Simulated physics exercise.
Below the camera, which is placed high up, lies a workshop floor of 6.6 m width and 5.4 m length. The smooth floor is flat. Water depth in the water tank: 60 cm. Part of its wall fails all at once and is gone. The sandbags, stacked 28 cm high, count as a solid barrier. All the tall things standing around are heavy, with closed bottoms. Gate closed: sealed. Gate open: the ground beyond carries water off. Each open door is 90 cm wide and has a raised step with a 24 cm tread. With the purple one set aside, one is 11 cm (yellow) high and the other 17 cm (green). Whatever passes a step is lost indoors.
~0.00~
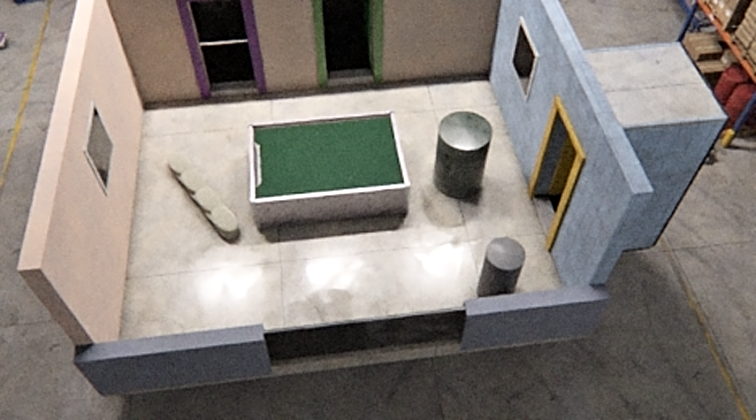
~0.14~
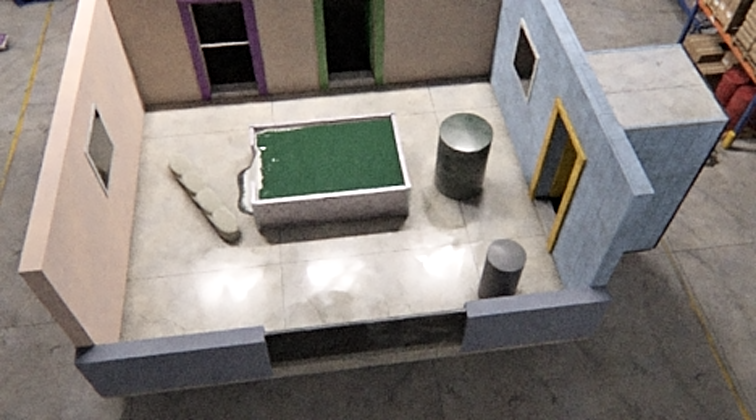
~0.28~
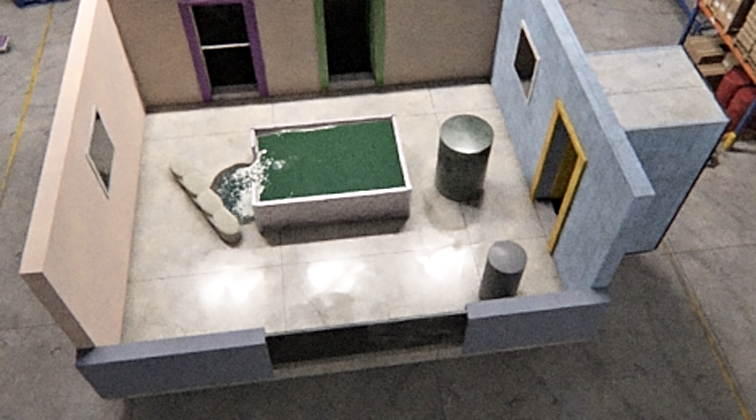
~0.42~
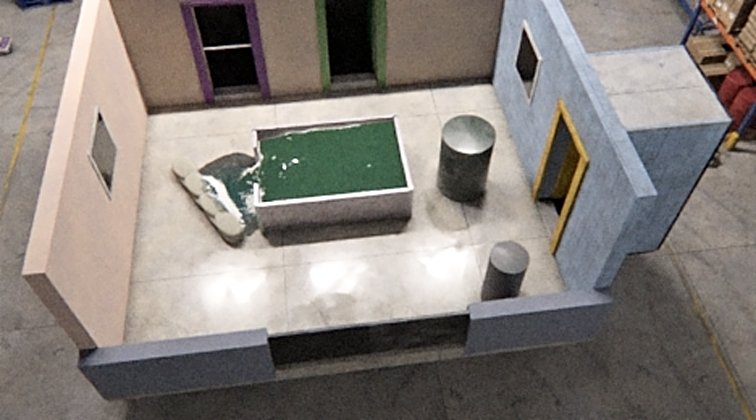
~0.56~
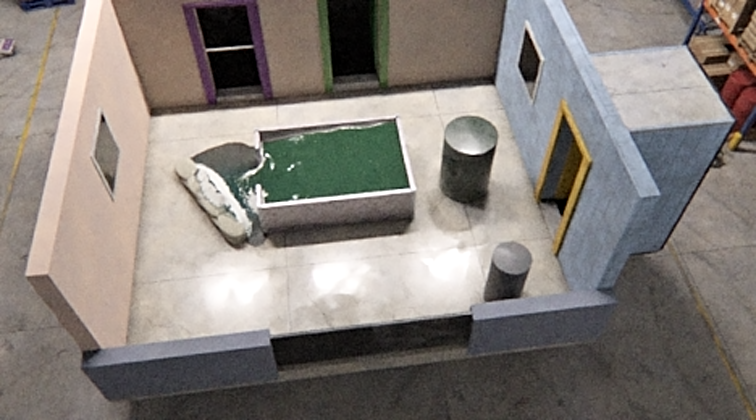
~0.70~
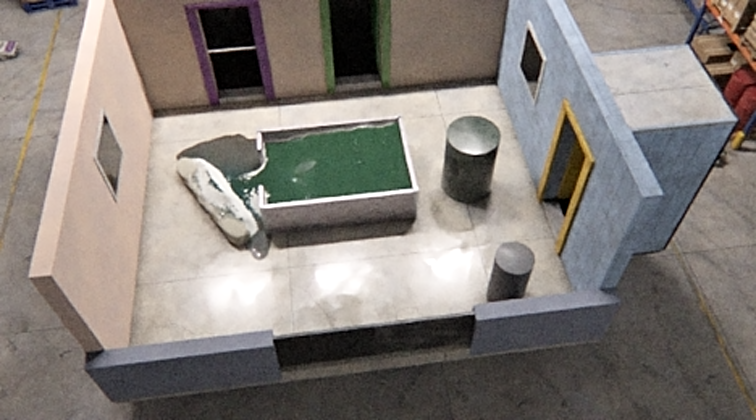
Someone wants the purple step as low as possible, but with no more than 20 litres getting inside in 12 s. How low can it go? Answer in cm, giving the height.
No lower than roughly 19 cm.
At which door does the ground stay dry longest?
Last: Yellow.
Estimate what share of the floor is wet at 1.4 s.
Roughly 20 percent of the floor is wet.
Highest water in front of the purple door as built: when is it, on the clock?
Near 3.0 seconds.
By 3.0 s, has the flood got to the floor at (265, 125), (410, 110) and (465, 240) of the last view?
So, in order, I'd say got wet, then stayed dry, then stayed dry.
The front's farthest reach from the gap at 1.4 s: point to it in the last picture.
The farthest wet point sits near (153, 116) in the last view.
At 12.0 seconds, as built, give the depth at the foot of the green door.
Some 3.5 cm.
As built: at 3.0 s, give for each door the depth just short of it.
Door by door in cm - yellow 0, green 2, purple 21.
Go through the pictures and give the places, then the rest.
The first picture shows still water, 60 cm deep, in the water tank at (326, 157); the purple door at (226, 53) is dry.
In the second picture, water pours out at (258, 182) and has run 0.3 m, to (245, 209); about 6 cm deep outside, 60 cm at the back.
In the third picture, the front is at (216, 200), 0.7 m from the gap at (259, 184); 0.6 m2 of floor is wet, 60 cm left at the back.
In the fourth picture, the gap is at (261, 185), the front 1.0 m out at (201, 175); the back of the water tank holds 60 cm.
In the fifth picture, the front is at (191, 163), 1.4 m from the gap at (264, 186); 1.5 m2 of floor is wet, 60 cm left at the back.
In the sixth picture, the front is at (183, 157), 1.6 m from the gap at (266, 186); 1.8 m2 of floor is wet, 59 cm left at the back; the purple door at (234, 60), 2.4 m from the gap, is still 1.3 m from the nearest water.
After 1.4 s water covers 20 % of the floor, deepest (47 cm) near (231, 213); it has not reached the purple door.
After 3.0 s water covers 40 % of the floor, deepest (32 cm) near (231, 213); 21 cm at the purple door, 39 litres in over its 12 cm step.
After 12.0 s water covers 95 % of the floor, deepest (12 cm) near (522, 165); 7 cm at the purple door, 108 litres in over its 12 cm step.
At the purple door as built, the water arrived by 1.5 s and peaked near 21 cm at 3.0 s.
Run again over the same 12 s with other heights there, 52 litres in over 15.5 cm, 9 litres over 21.5 cm. The limit of 20 litres is kept from about 19 cm up.
